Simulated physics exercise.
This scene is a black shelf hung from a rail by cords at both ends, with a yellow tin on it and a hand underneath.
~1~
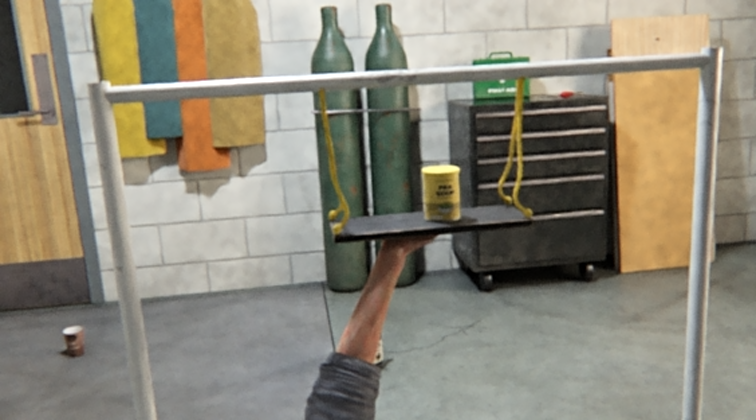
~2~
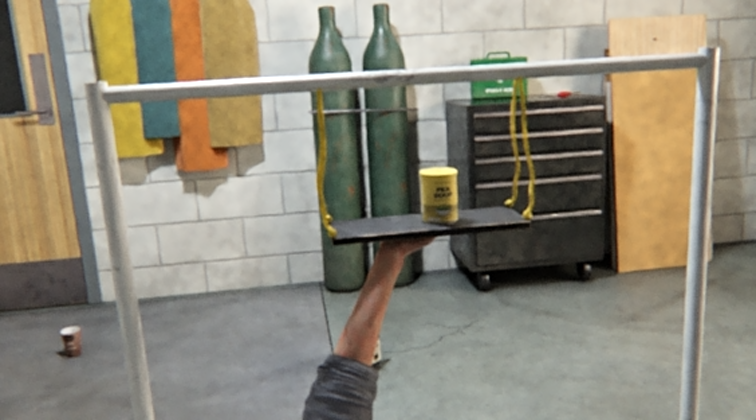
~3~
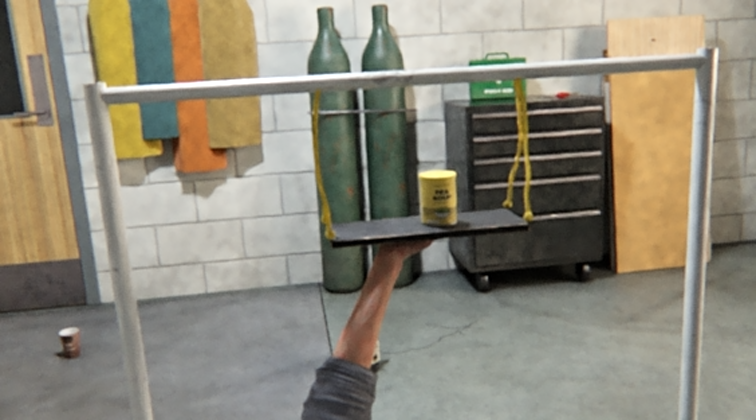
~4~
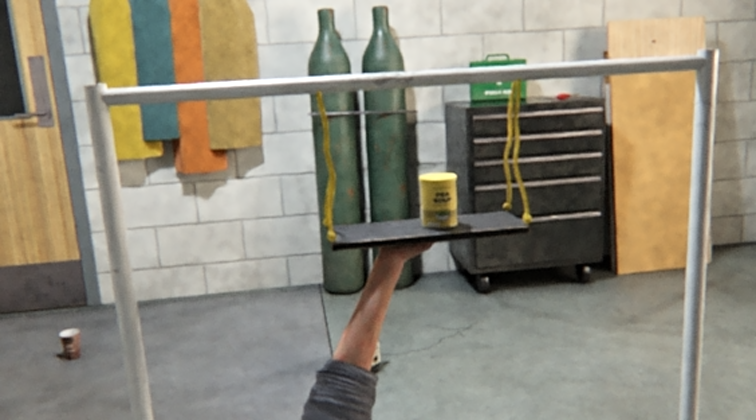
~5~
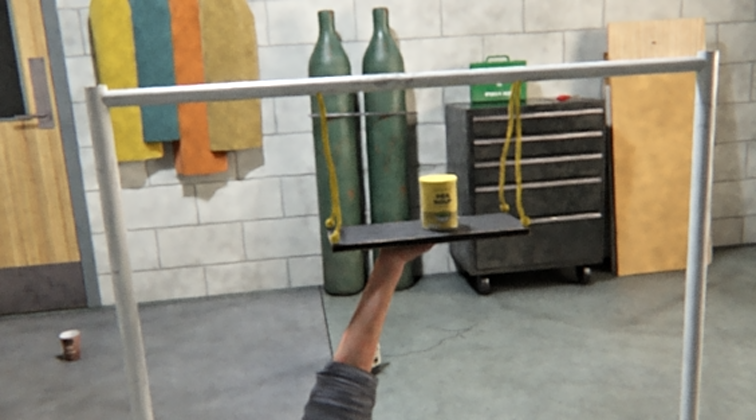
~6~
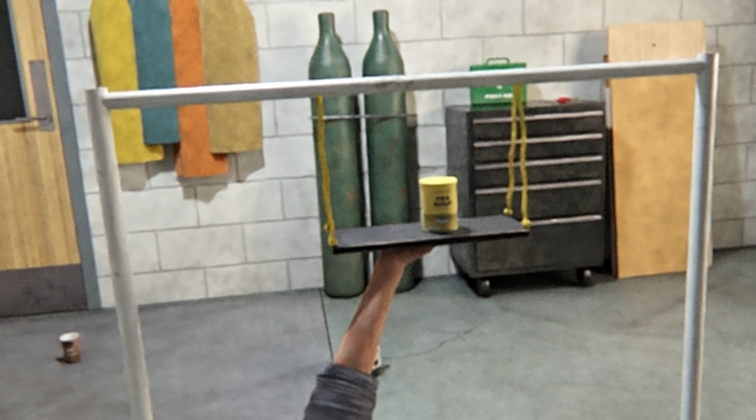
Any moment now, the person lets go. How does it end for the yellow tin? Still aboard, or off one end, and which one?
It ends still aboard.
Then, 0.20 s past the final frame, board level; tin on the board near (439, 206).
When it is over, board level; tin on the board near (439, 207). The yellow tin remains aboard.
